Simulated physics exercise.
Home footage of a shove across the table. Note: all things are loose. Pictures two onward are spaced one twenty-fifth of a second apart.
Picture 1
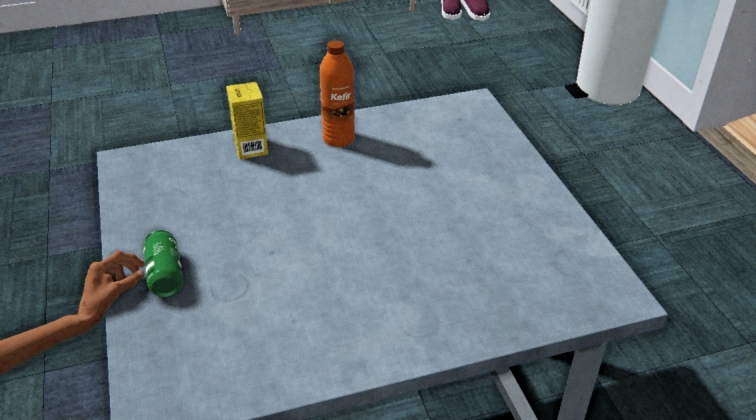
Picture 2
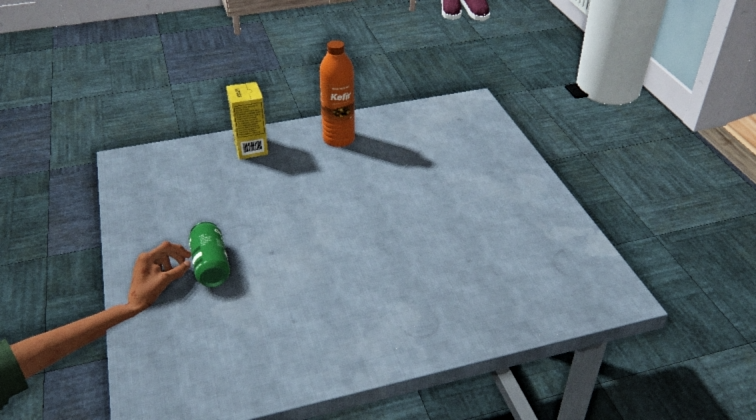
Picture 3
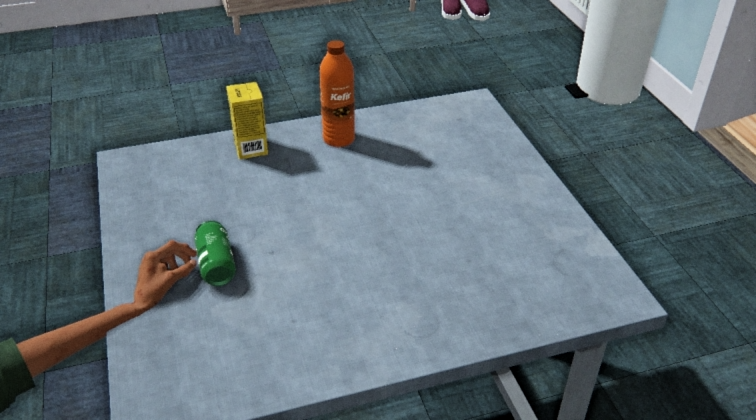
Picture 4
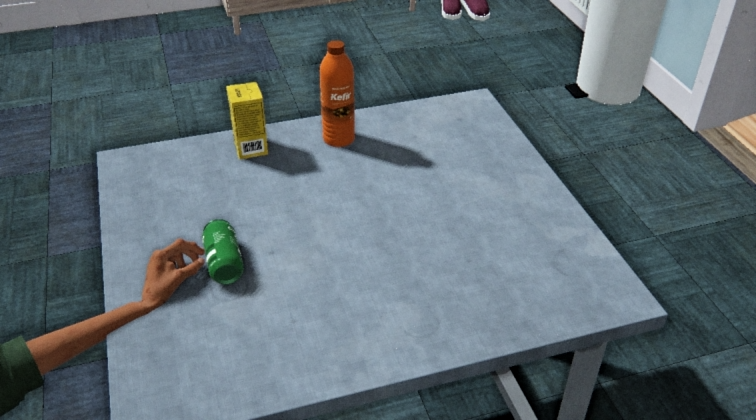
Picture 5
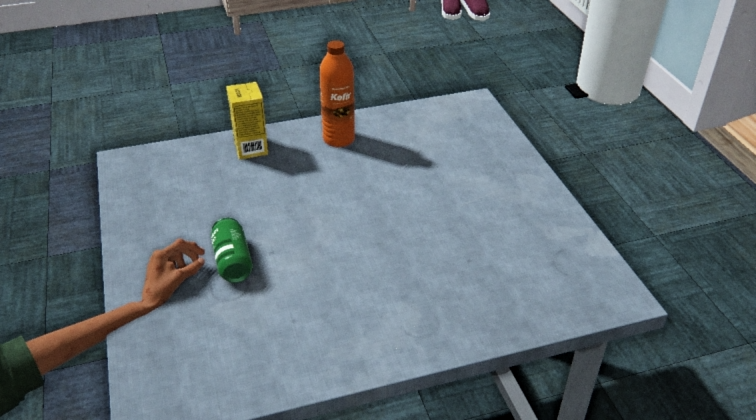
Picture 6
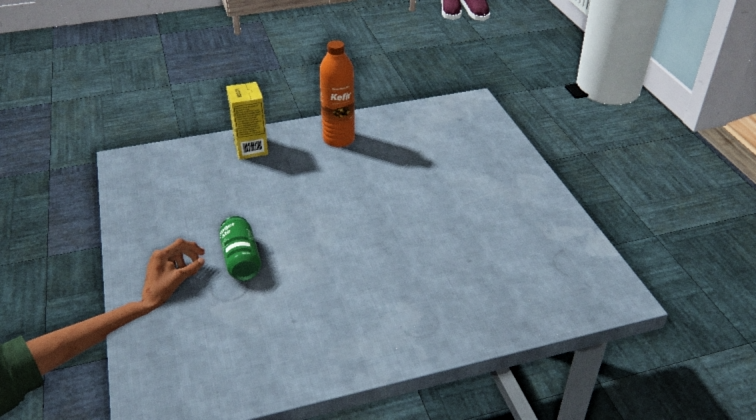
A hand pushing a green can lying on a grey table rightward, then staying behind as the can rolls slightly farther right.
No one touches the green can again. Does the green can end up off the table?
No.
Then, 0.20 s past the last view, green can displaced well along near (278, 241).
Then, 0.50 s past the last view, green can displaced well along near (323, 232).
Then, 0.90 s past the last view, green can displaced well along near (361, 224).
Finally, moved from the start, green can. Final places as the last picture's camera would see them, green can near (376, 221).
